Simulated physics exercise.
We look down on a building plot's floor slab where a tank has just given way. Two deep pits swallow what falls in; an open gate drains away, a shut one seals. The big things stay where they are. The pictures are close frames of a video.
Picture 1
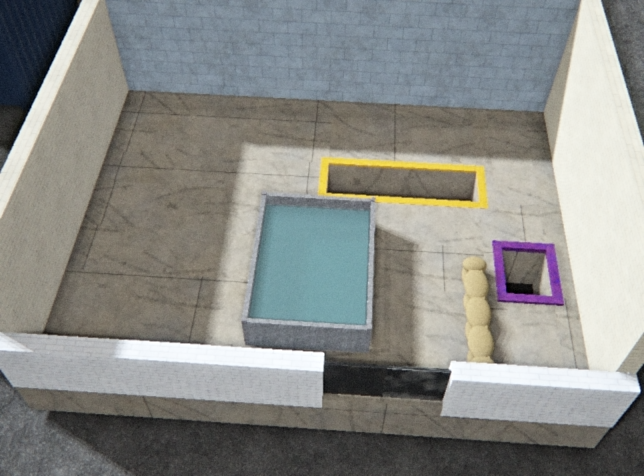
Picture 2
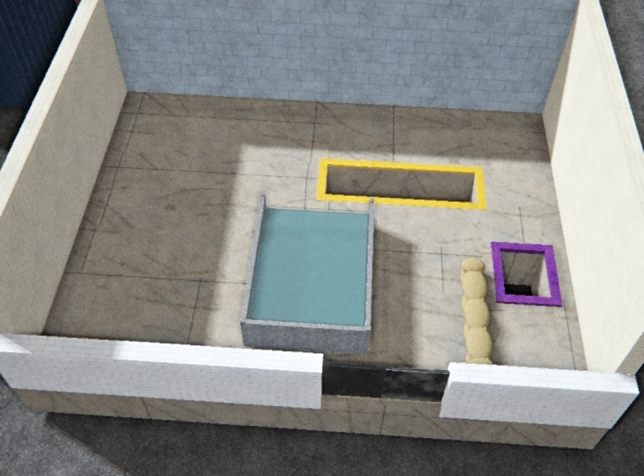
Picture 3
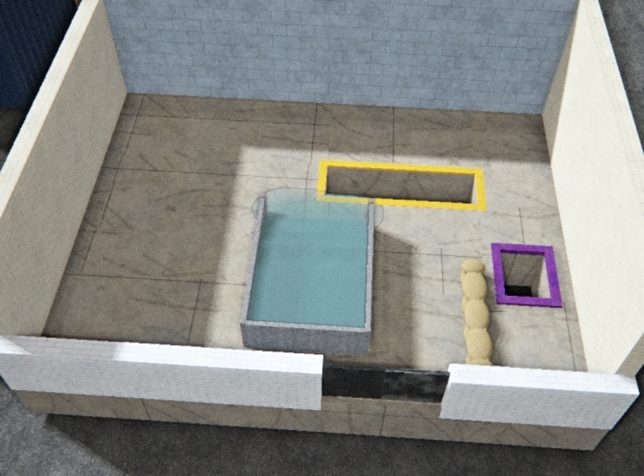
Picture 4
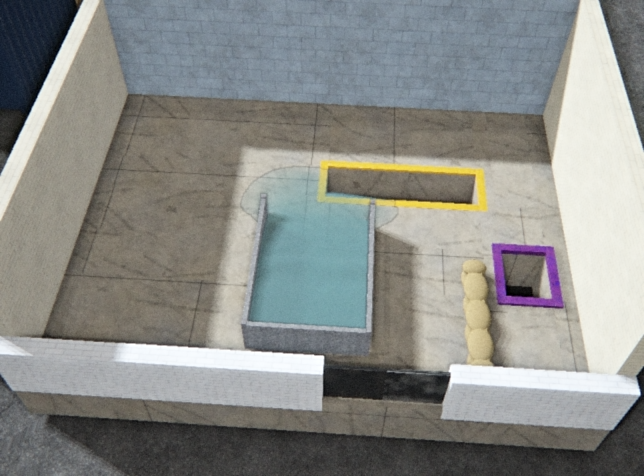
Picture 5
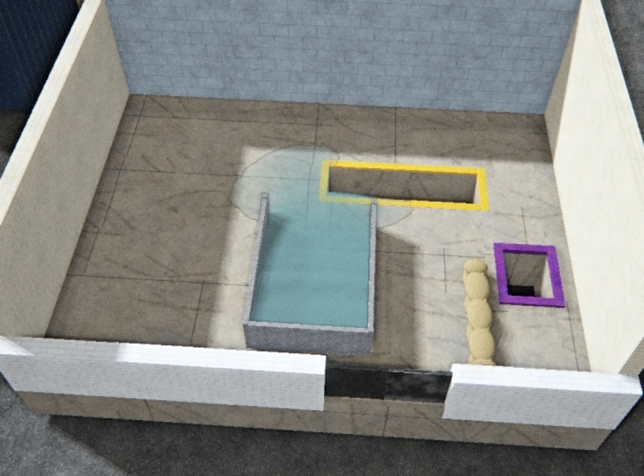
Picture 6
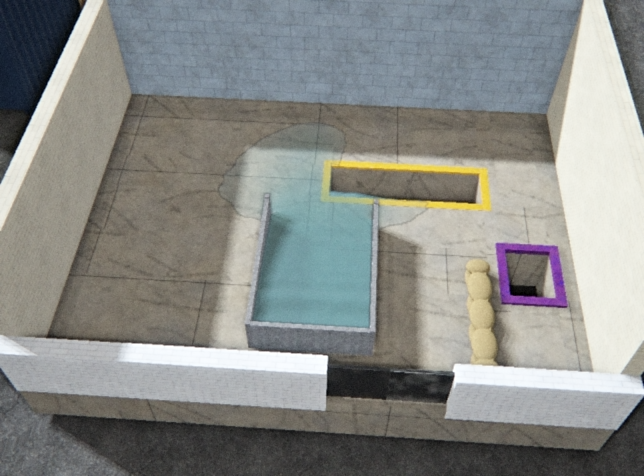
On a walled floor slab, a grey tank's far side opens and blue-green water spreads outward across the floor beside a yellow-edged pit.
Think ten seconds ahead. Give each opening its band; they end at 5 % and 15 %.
One by one: The gate takes under 5 %; the purple pit takes under 5 %; the yellow pit takes over 15 %.
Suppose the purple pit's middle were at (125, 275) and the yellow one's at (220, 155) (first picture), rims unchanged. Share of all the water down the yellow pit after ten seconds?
In per cent: Yellow 40.
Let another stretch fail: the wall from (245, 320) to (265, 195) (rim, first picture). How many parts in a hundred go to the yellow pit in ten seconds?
In per cent: Yellow 10.
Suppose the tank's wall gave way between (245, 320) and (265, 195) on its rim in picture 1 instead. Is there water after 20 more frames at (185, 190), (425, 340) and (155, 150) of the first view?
One after the other: Awash, free of water, under water.
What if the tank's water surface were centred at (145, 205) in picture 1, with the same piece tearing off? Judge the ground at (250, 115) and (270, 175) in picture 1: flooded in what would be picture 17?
One after the other: Covered, no water.
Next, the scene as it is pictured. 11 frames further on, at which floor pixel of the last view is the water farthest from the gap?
Around (152, 97).
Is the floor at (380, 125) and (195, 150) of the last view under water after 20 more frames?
One after the other: Flooded, wet.
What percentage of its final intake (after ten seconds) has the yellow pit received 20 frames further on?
Roughly 70 per cent.
A moment on, water covers 20 % of the floor; the gate 0 %, the purple pit 0 %, the yellow pit 16 %.
Next, water covers 25 % of the floor; the gate 0 %, the purple pit 0 %, the yellow pit 27 %.
Then, water covers 35 % of the floor; the gate 0 %, the purple pit 0 %, the yellow pit 37 %.
Later, water covers 60 % of the floor; the gate 0 %, the purple pit 0 %, the yellow pit 46 %.
In the end, water covers 70 % of the floor; the gate 0 %, the purple pit 0 %, the yellow pit 52 %.
